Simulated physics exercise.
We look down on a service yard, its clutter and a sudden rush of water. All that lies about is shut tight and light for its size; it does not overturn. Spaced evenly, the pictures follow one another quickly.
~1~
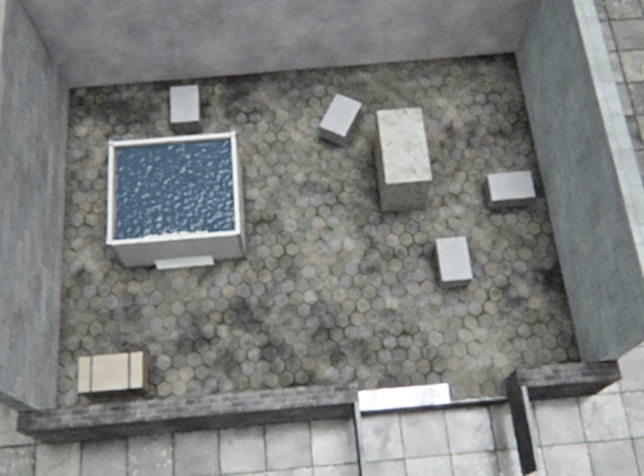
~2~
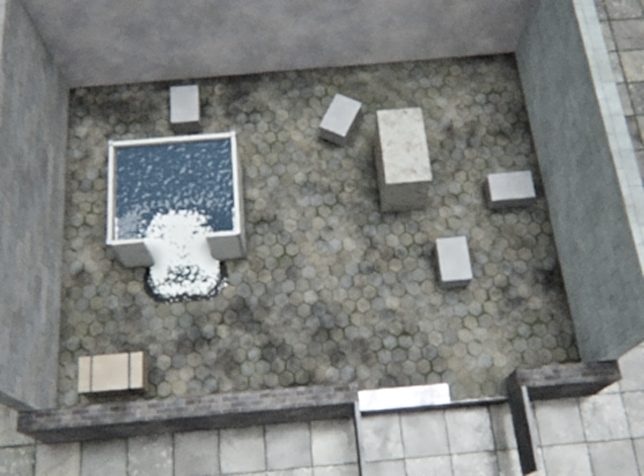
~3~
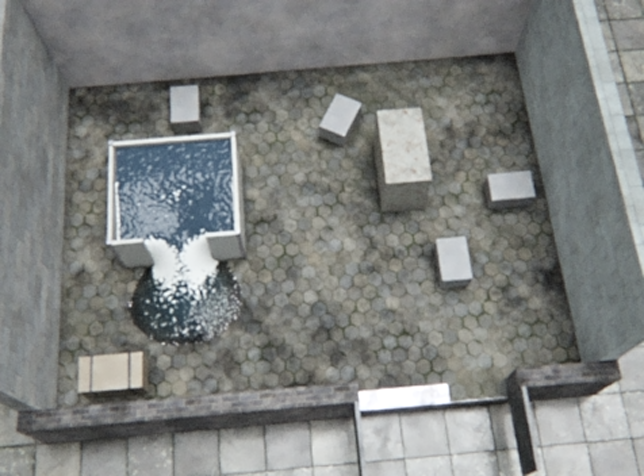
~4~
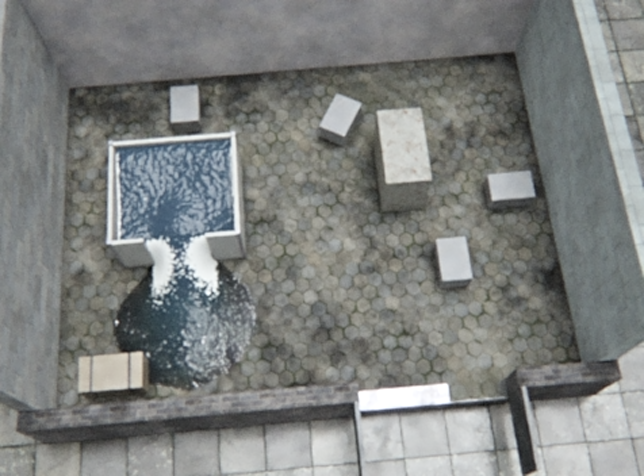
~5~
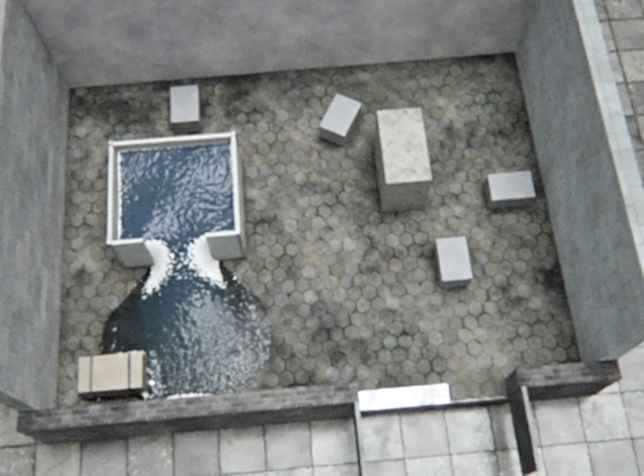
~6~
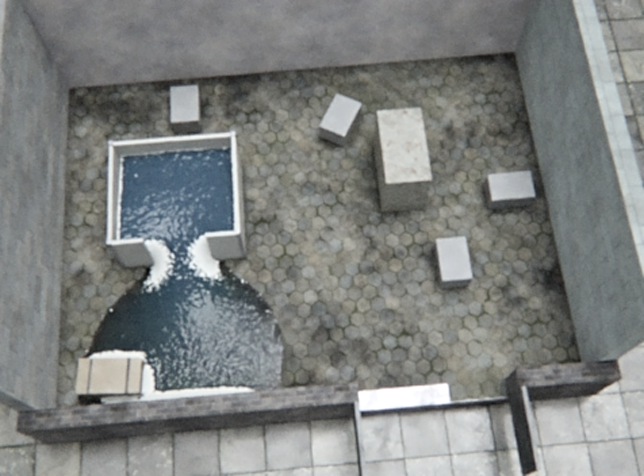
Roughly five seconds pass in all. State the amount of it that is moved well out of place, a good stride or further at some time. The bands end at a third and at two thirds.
Lower than a third.
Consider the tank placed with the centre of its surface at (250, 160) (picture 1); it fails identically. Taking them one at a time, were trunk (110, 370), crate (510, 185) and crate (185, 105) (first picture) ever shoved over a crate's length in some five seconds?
First got that far, then never got that far, then never got that far.
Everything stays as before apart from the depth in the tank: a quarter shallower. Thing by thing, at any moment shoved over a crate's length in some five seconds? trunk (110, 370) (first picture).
Going by the pictures, I'd say it made the full stretch.
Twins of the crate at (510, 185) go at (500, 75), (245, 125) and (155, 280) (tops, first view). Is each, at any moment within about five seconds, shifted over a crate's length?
First falls short; second falls short; third driven off.
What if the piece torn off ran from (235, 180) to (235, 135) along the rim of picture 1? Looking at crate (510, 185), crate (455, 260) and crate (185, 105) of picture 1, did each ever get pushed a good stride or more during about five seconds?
Here's my take, in sequence: Dislodged that far, fails to go that far, and fails to go that far.
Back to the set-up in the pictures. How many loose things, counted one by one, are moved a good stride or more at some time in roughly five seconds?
The count is 1.
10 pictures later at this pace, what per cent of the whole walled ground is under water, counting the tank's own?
By my count it's near 35 in a hundred.
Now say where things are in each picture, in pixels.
A trunk at (111, 372), on the bottom; a crate at (341, 115) rests on the ground; 0 of 5 have shifted, in the first frame.
A trunk at (111, 372), on the bottom; a crate at (341, 115), on the bottom; 0 of 5 have shifted, in the second frame.
A trunk at (111, 372), on the bottom; a crate at (341, 115), on the bottom; 0 of 5 have shifted, in the third frame.
A trunk at (111, 372) rests on the ground; a crate at (341, 115), on the bottom; 0 of 5 have shifted, in the fourth frame.
A trunk at (111, 372), on the bottom; a crate at (341, 115) rests on the ground; 0 of 5 have shifted, in the fifth frame.
A trunk at (109, 376), on the bottom, close to its start; a crate at (341, 115) rests on the ground; 0 of 5 have shifted, in the sixth frame.
A moment on, 0 of 5 are well off their spots; 1 afloat.
Next, 0 of 5 are well off their spots; 1 afloat.
Later, 1 of 5 are well off their spots; 0 afloat.
In the end, 1 of 5 are well off their spots, and 1 have been at some point; 0 afloat.
